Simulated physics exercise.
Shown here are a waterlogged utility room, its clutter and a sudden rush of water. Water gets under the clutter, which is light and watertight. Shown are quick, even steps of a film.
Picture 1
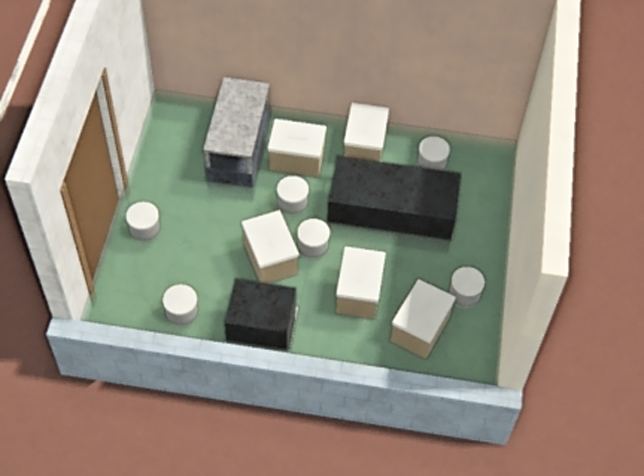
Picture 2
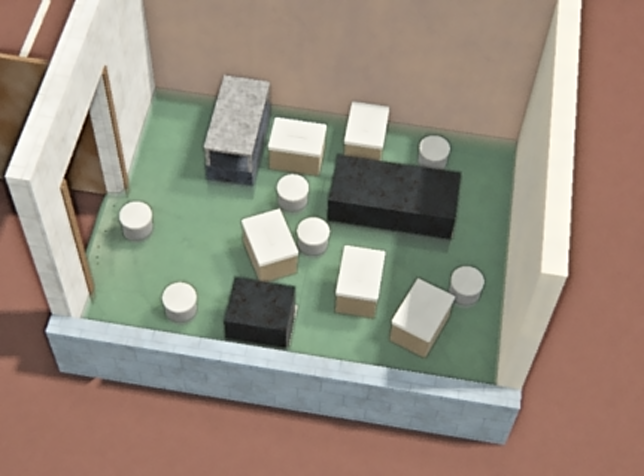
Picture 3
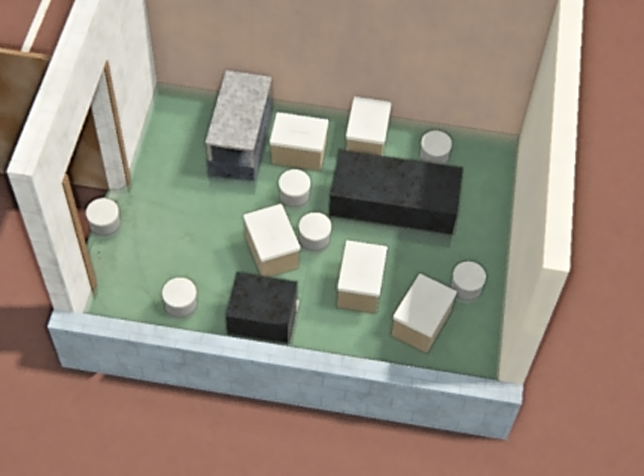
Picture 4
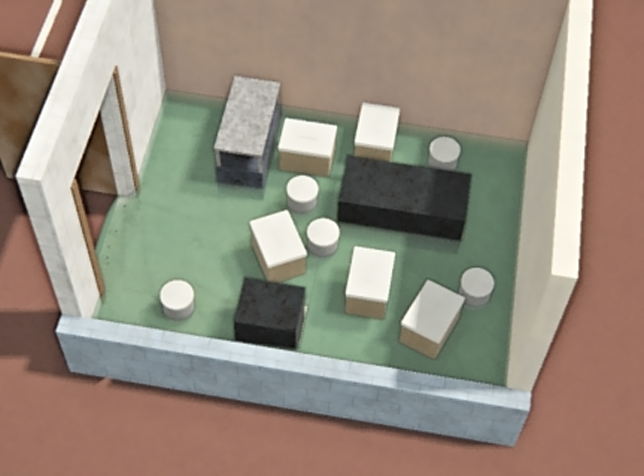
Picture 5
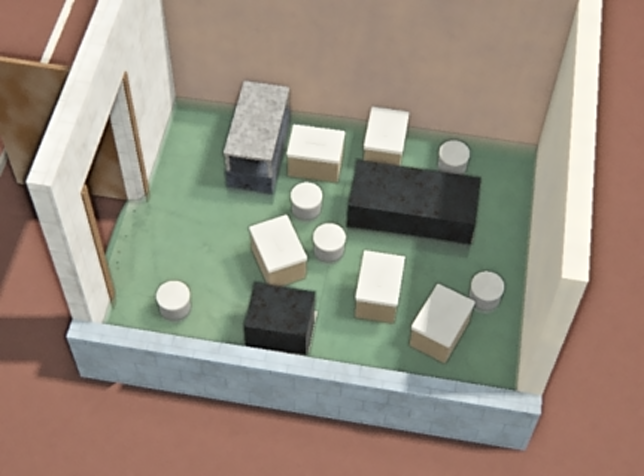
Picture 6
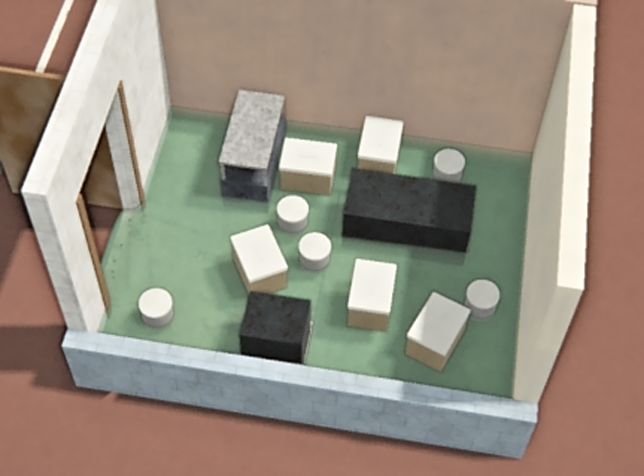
Green-floored utility room with its brown door swinging open, a white pail drifting out through the doorway and other clutter shifting slightly.
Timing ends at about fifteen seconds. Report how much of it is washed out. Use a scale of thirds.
On that scale, two thirds or above.
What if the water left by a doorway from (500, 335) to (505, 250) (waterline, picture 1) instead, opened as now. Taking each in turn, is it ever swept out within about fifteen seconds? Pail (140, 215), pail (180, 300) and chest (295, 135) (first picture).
Remains, remains, remains.
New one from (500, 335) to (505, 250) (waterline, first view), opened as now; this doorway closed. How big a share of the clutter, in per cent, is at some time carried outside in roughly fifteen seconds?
Near 60 percent.
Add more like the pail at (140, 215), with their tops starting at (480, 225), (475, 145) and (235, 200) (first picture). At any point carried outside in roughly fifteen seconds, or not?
Here's how it goes, in order: Does not get out, then does not get out, then gets out.
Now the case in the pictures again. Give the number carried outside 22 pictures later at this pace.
The count is 7.
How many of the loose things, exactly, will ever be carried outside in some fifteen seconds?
8.
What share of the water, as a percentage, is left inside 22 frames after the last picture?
About 48 percent.
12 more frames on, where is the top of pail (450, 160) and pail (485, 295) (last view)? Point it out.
Roughly (399, 160), then (437, 299).
A moment on, 1 of 11 are out; 10 afloat.
Next, 5 of 11 are out; 6 afloat.
Later, 7 of 11 are out; 4 afloat.
In the end, 8 of 11 are out; 3 afloat.
